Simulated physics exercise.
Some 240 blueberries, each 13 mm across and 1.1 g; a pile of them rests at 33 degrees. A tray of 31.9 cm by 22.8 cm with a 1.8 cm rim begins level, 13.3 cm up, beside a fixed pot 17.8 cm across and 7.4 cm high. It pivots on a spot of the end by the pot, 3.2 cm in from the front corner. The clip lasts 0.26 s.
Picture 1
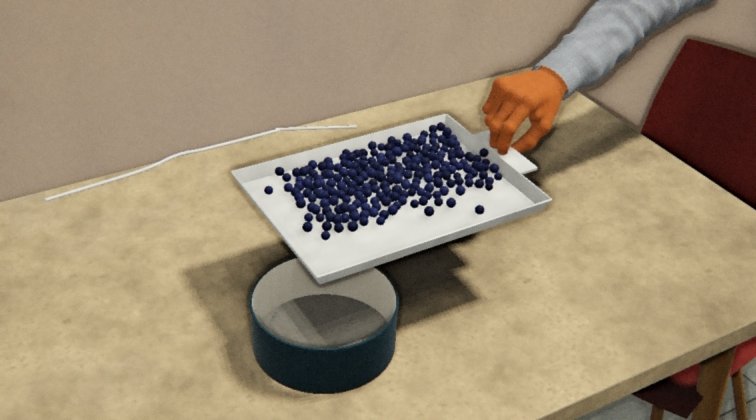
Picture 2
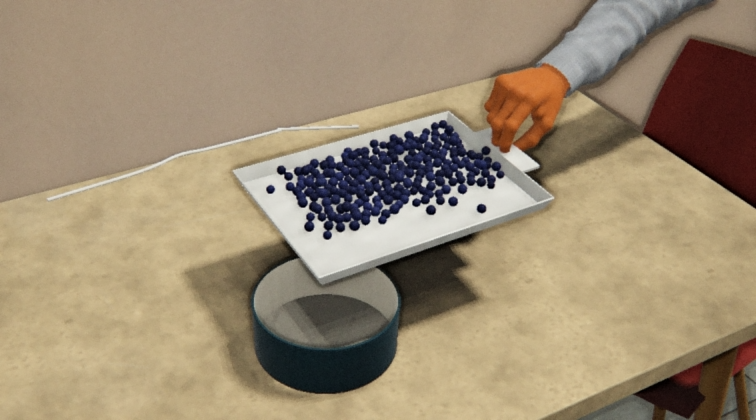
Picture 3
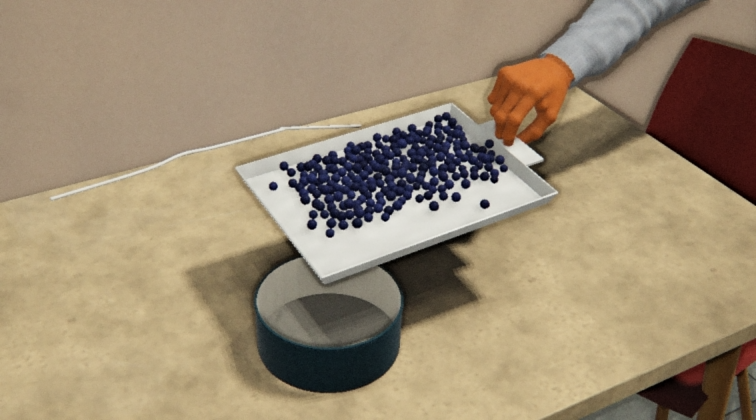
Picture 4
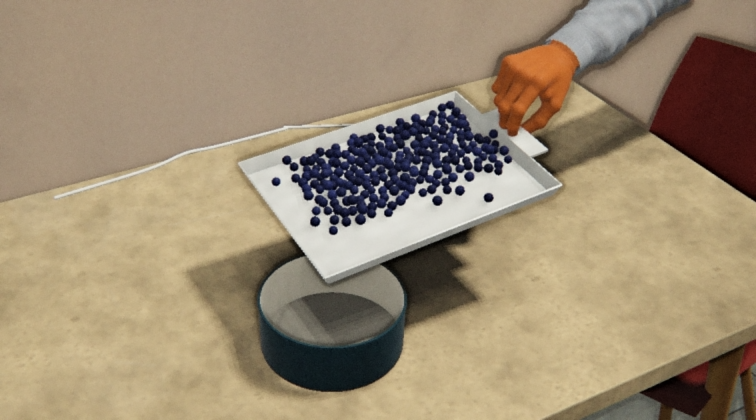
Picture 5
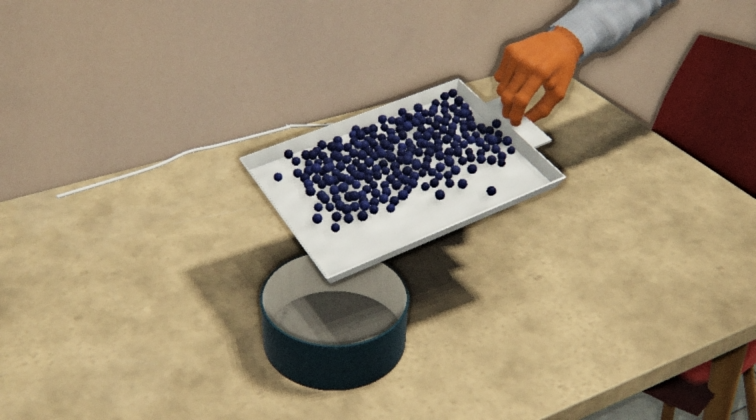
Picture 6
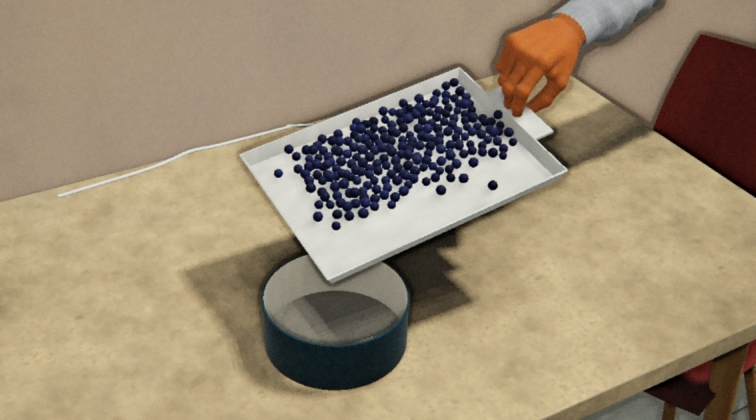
A beige, stone-patterned table stands against a plain wall, seen from above at an angle, with a dark red chair at the right. A hand in a grey-blue sleeve grips the right end of a white tray of dark blueberries, above a dark teal pot, with a thin white cord behind. The hand slowly raises that end, tilting the tray toward the left front, while the view shifts very slightly.
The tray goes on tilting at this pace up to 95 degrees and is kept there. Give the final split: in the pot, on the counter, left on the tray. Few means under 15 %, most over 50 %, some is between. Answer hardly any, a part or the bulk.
Pot the bulk, counter a part, tray hardly any.
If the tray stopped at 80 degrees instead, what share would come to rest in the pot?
Then about 65 per cent.
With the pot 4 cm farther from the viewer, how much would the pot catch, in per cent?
It would be near 5 per cent.
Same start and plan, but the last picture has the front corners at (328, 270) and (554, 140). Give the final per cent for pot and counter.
Pot 30, counter 70.
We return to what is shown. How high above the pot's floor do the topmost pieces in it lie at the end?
Roughly 4.5 cm.
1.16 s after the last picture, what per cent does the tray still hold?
About 40 per cent.
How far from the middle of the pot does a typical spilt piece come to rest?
Roughly 16 cm.
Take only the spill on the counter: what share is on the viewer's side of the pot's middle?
Some 90 per cent.
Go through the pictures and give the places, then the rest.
Tray tilt 0 degrees, front corners at (320, 271) and (543, 198); middle of the pieces at (391, 175); pot at (324, 298), in the first frame.
Tray tilt 1 degrees, front corners at (322, 271) and (545, 196); middle of the pieces at (393, 173), in the second frame.
Tray tilt 3 degrees, front corners at (325, 271) and (549, 191); middle of the pieces at (396, 168), in the third frame.
Tray tilt 5 degrees, front corners at (328, 272) and (553, 183), lowest corner left front; middle of the pieces at (399, 161), in the fourth frame.
Tray tilt 8 degrees, front corners at (330, 271) and (557, 176), lowest corner left front; middle of the pieces at (401, 153), in the fifth frame.
Tray tilt 11 degrees, front corners at (331, 272) and (558, 169), lowest corner left front; middle of the pieces at (402, 147); pot at (336, 295), in the sixth frame.
Then, 0.70 s after the last picture, tilt 51 degrees; the tray holds 90 %, the pot 0 %.
Then, 1.16 s after the last picture, tilt 76 degrees; the tray holds 40 %, the pot 30 %.
Then, 1.70 s after the last picture, tilt 95 degrees; the tray holds 0 %, the pot 65 %.
In the end, pot 65 %, counter 35 %, tray 0 %.
